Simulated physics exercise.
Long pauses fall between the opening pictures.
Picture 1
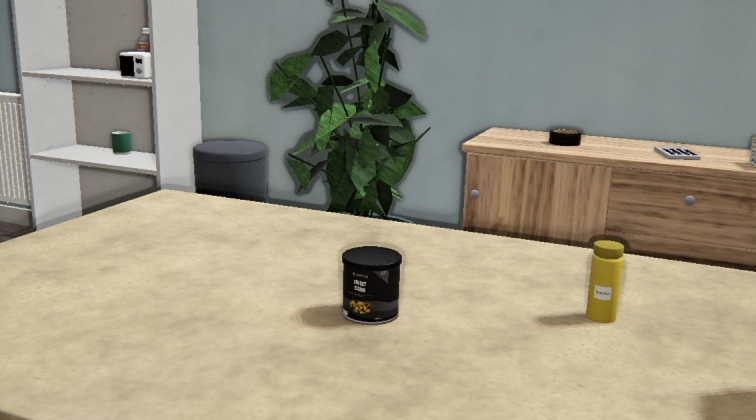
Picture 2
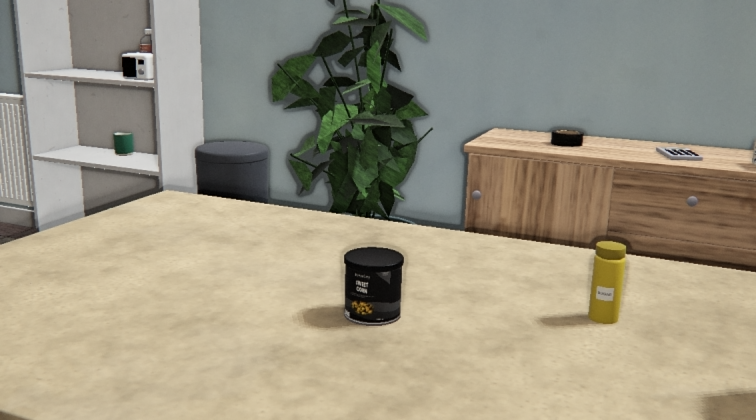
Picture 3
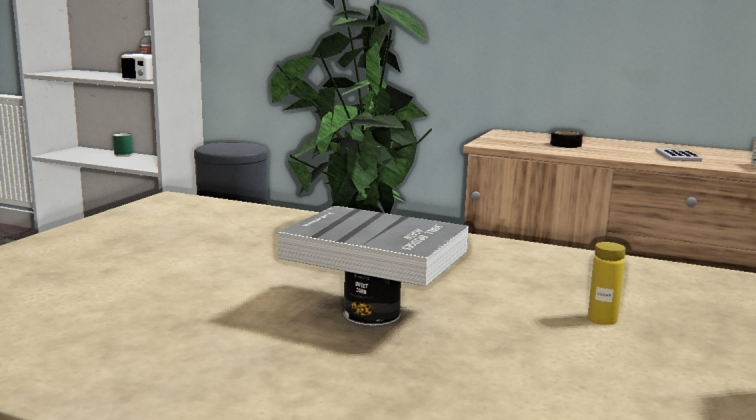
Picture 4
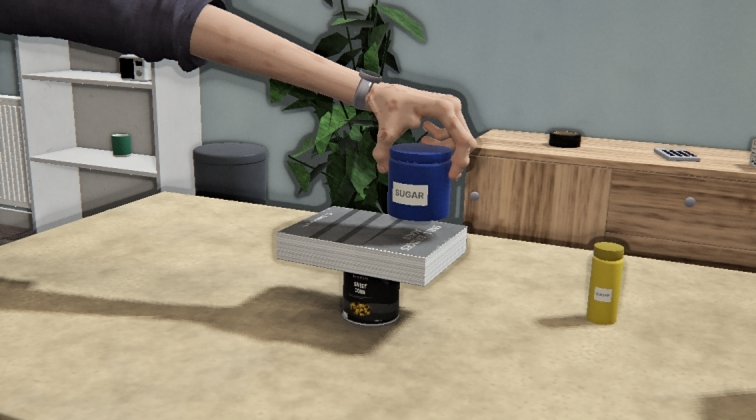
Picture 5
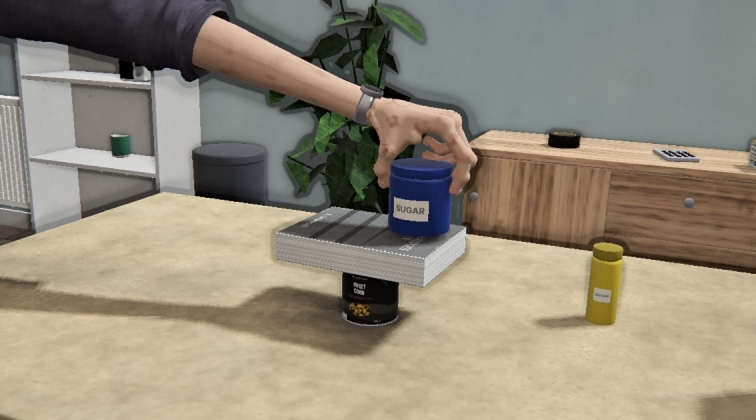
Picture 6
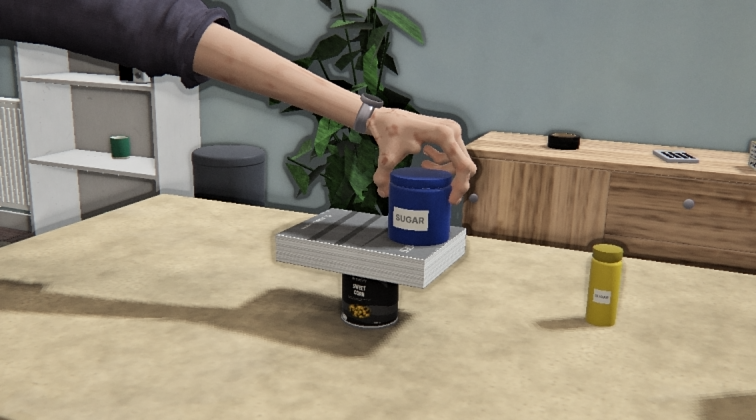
A hand lowering a blue sugar jar onto the right side of a grey book resting on a black pot, yellow shaker nearby.
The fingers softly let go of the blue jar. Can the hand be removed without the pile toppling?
Short answer: It's safe.
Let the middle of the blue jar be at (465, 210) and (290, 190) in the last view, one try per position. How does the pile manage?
First try: The pile topples; second try: It topples.
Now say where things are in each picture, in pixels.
In the first frame, the last thing is not in view yet.
In the second frame, the last thing is not in view yet; black pot (373, 286).
In the third frame, the last thing is not in view yet; yellow shaker (606, 283).
In the fourth frame, still above its spot; blue jar (419, 181); grey book (374, 242).
In the fifth frame, still above its spot; blue jar (420, 196); black pot (371, 288).
In the sixth frame, set down, still held; blue jar (420, 206); yellow shaker (604, 285).
Then, 0.90 s after the last picture, nothing has stirred.
Then, 2.00 s after the last picture, blue jar resting near (420, 207).
At rest, all 4 in place. Seen from the same camera at the end, blue jar near (420, 207). The pile holds.
